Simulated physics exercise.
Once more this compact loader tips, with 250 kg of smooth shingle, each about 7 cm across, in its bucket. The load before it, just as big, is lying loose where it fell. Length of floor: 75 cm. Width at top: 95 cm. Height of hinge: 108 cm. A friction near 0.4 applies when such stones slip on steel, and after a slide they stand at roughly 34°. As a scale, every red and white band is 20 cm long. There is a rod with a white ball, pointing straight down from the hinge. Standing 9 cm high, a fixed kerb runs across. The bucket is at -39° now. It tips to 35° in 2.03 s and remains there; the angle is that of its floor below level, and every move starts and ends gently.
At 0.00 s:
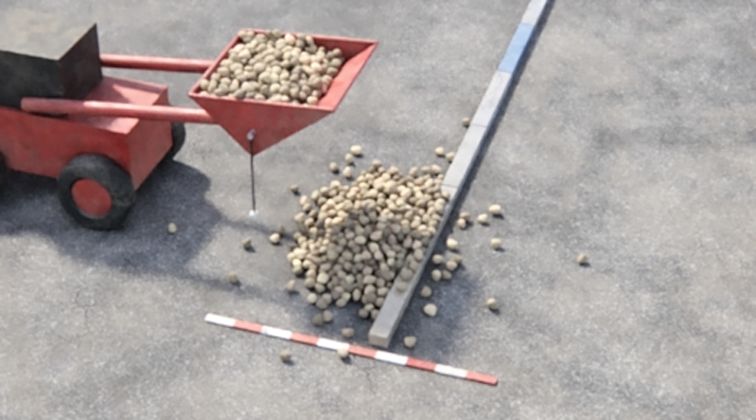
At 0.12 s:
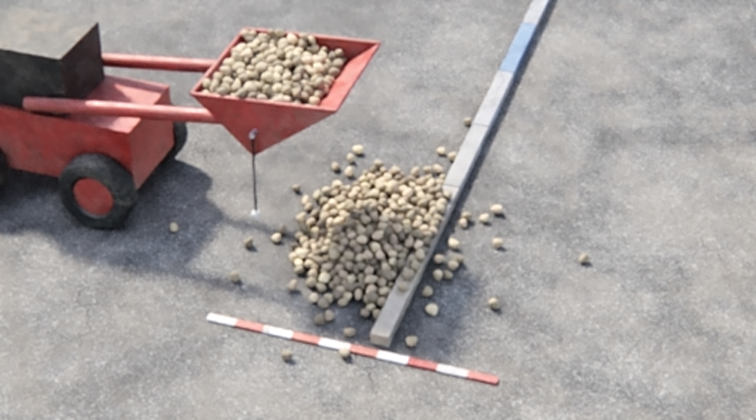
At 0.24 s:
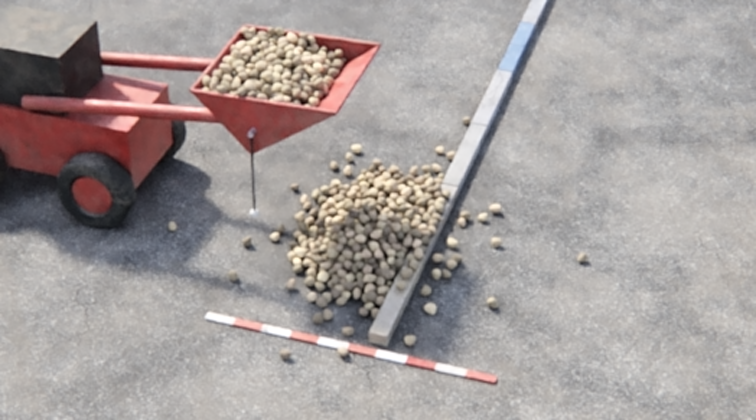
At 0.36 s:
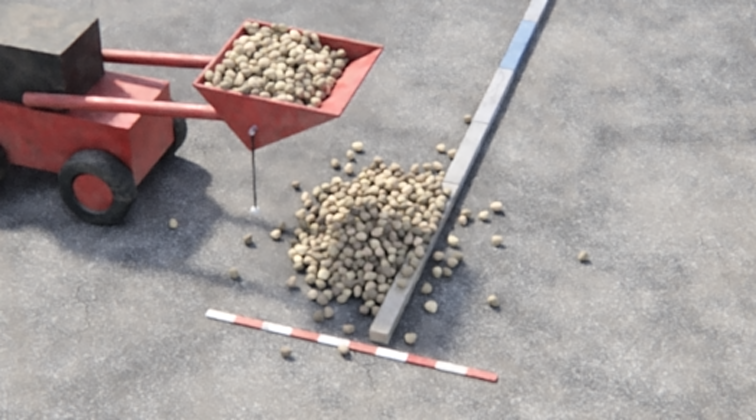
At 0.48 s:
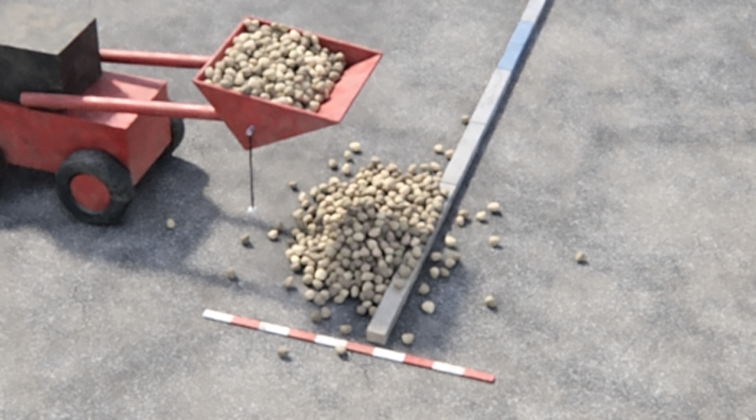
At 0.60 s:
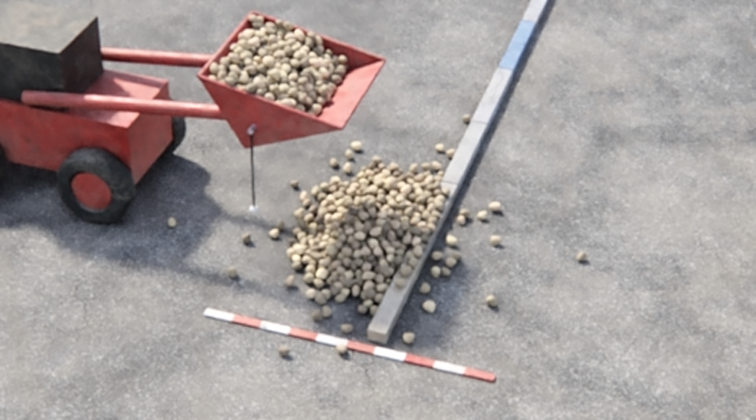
A red loader with black wheels stands at left on grey, paved ground, seen from above. Its raised bucket holds pale, rounded stones, beside a loose heap against a long grey kerb with a blue section, behind a red-and-white striped rod. The bucket slowly tilts forward, its right-hand lip dipping slightly and its stones turning with it, while the heap lies still and the view trembles faintly.
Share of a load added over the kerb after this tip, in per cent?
Some 29 %.
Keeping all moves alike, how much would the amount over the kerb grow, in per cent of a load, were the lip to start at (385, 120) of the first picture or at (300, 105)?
I'd guess close to 85 per cent first and close to 5 per cent second.
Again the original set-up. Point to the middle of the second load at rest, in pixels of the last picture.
Their middle rests near (395, 226).
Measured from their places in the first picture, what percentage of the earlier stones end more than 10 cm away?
10 per cent.
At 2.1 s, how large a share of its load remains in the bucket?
Estimate: 20 % remaining inside, roughly.
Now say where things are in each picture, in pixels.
In the first frame, the bucket is at -39°, its lip at (334, 111); the top of the load is at (284, 55). The earlier load is highest near (369, 221), 20 cm above ground level, 97 % on this side of the kerb, 3 % over the kerb.
The second frame shows lip at (336, 111), floor tilted -38°, highest stones at (286, 55); the stones move at 0.0 m/s on average.
The third frame shows lip at (336, 113), floor tilted -36°, highest stones at (278, 49); the stones move at 0.1 m/s on average.
The fourth frame shows lip at (339, 116), floor tilted -33°, highest stones at (273, 37); the stones move at 0.1 m/s on average.
The fifth frame shows lip at (339, 122), floor tilted -29°, highest stones at (259, 36); the stones move at 0.1 m/s on average.
In the sixth frame, the bucket is at -23°, its lip at (342, 129); the top of the load is at (254, 34); the stones move at 0.1 m/s on average.
After 1.5 s the floor is at 23°; in per cent of one load, 94 in the bucket, 103 on this side of the kerb, 3 over the kerb; the foremost stones are at (487, 251).
After 2.1 s the floor is at 35°; in per cent of one load, 20 in the bucket, 173 on this side of the kerb, 8 over the kerb; the foremost stones are at (492, 244).
After 2.5 s the floor is at 35°; in per cent of one load, 0 in the bucket, 180 on this side of the kerb, 21 over the kerb; the foremost stones are at (514, 265).
After 4.9 s the floor is at 35°; in per cent of one load, 0 in the bucket, 169 on this side of the kerb, 32 over the kerb; the foremost stones are at (548, 274). Net gain over the kerb, 29.
